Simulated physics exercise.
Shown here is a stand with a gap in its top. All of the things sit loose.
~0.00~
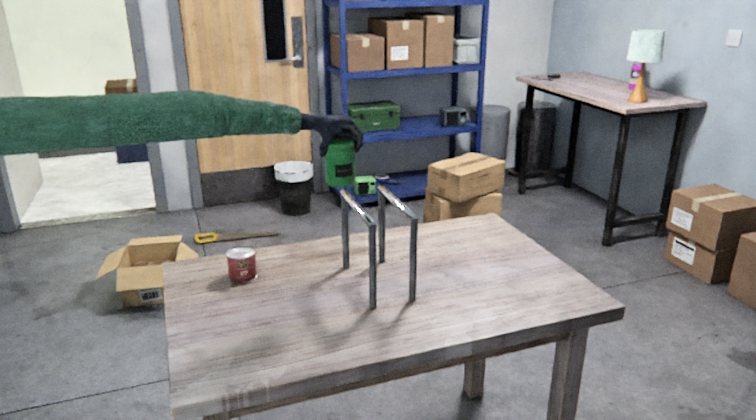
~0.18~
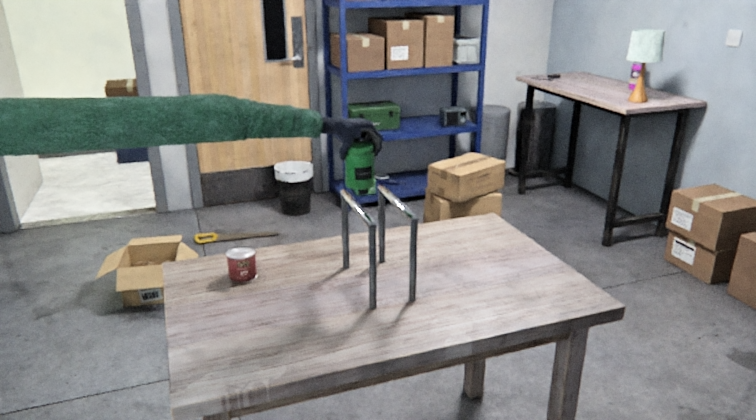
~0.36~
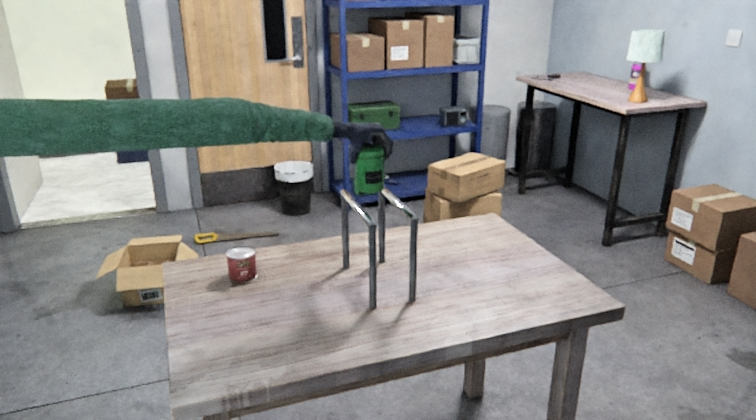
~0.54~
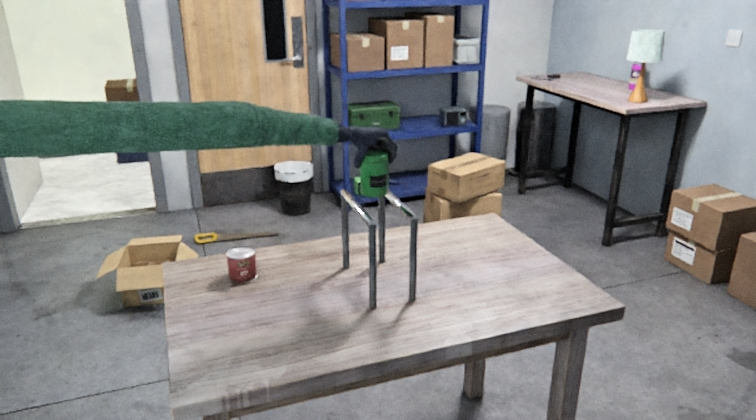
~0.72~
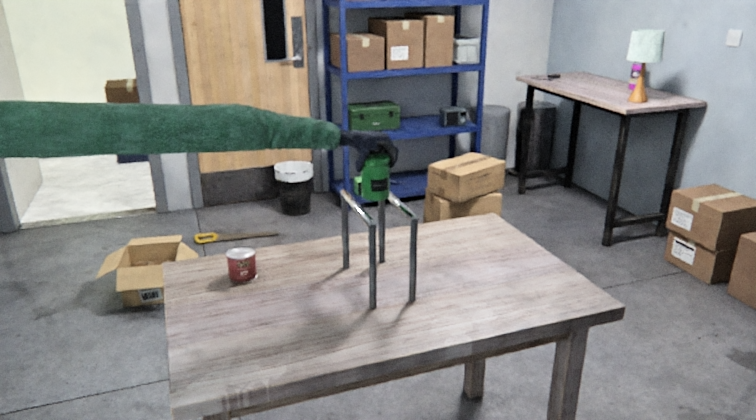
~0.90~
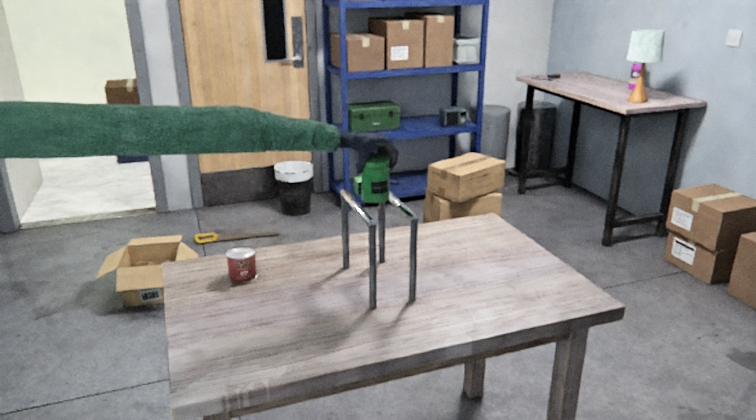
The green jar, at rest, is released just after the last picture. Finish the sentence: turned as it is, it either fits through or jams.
Turned as it is, it fits through.
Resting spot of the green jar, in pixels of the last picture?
At about (376, 266).
After 1.22 s, green jar slid well along near (376, 256).
After 1.56 s, green jar slid well along near (376, 266).
At rest (1.9 s), moved from the start, green jar; red tin in place. Seen from the same camera at the end, green jar near (376, 266). The jar drops through.
